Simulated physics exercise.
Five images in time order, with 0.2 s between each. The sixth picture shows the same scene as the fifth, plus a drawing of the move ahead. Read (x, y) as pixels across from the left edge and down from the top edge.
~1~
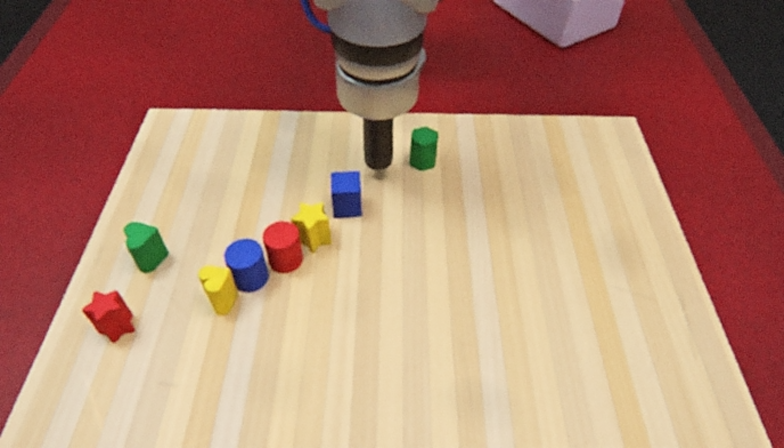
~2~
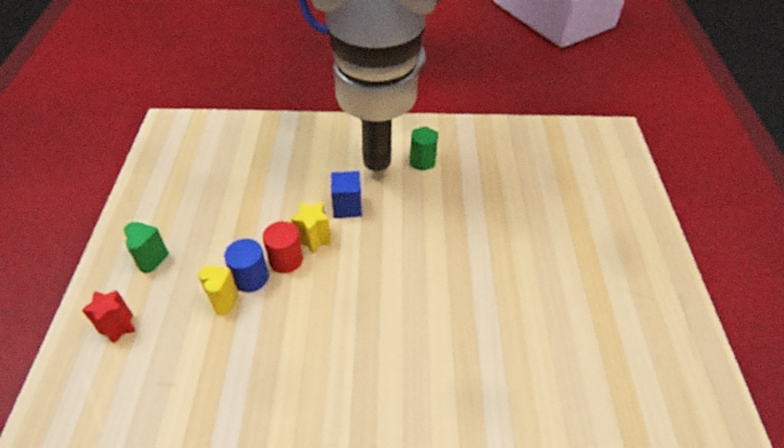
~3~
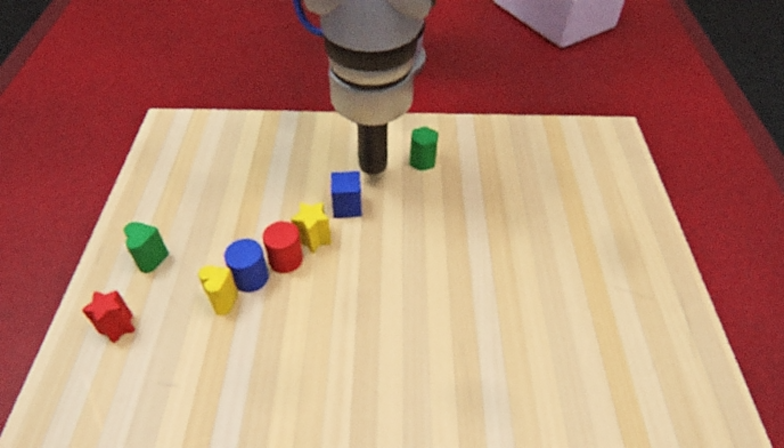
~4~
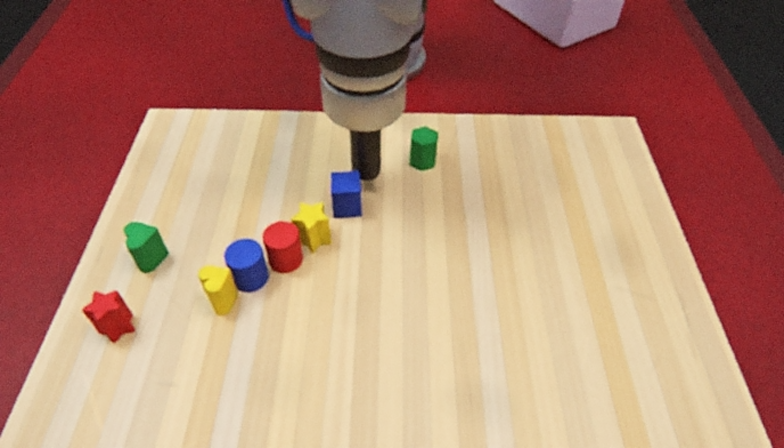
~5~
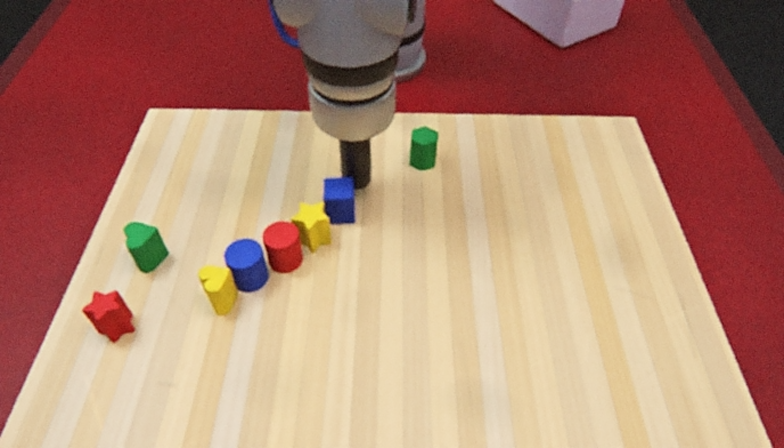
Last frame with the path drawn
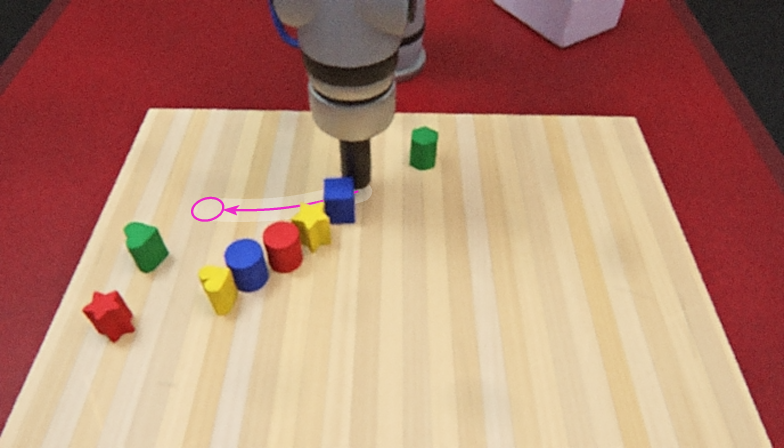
At first, a robot arm's dark stick hovers near a blue cube at the upper end of a diagonal row of coloured blocks on a wooden board. The stick moves slightly left and toward the viewer, then nudges the cube a little toward the yellow star while the other blocks stay still.
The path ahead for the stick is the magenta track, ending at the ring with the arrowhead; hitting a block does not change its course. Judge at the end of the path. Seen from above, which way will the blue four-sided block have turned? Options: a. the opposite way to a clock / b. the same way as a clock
My answer is option a.
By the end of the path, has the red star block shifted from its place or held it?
Not moved.
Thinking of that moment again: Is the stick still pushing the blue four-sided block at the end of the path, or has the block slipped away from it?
Final position: To the side or behind.
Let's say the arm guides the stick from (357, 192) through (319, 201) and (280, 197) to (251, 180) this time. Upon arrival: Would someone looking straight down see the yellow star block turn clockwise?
Yes
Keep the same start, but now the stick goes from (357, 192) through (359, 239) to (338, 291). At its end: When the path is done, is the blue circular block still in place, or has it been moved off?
The block you're asking about gets moved.
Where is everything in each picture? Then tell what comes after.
Stick tip at (378, 161); block tops, red star block at (102, 303); green heart block at (138, 233); red circular block at (280, 234); yellow star block at (310, 213); blue four-sided block at (346, 181), in the first picture.
Stick at (377, 162); blocks unchanged, in the second picture.
Stick at (373, 166); blocks unchanged, in the third picture.
Stick at (366, 171); blocks unchanged, in the fourth picture.
Stick at (357, 180); red star block at (102, 303); green heart block at (138, 233); red circular block at (280, 234); yellow star block at (310, 213); blue four-sided block at (339, 187), in the fifth picture.
Path on the board, from (357, 192) via (310, 204) and (259, 210), ending at (208, 209).
What follows on the original path. One third of the way, stick at (307, 192); red circular block at (278, 237); yellow star block at (310, 229), turned 35° clockwise; blue four-sided block at (314, 202), turned 80° anticlockwise.
Two thirds of the way, stick at (255, 198); red circular block at (278, 237); yellow star block at (310, 229), turned 35° clockwise; blue four-sided block at (313, 202), turned 85° anticlockwise.
At the end, stick at (204, 197); red star block in place; green heart block in place; red circular block at (278, 237); yellow star block at (310, 229), turned 35° clockwise; blue four-sided block at (313, 202), turned 85° anticlockwise.
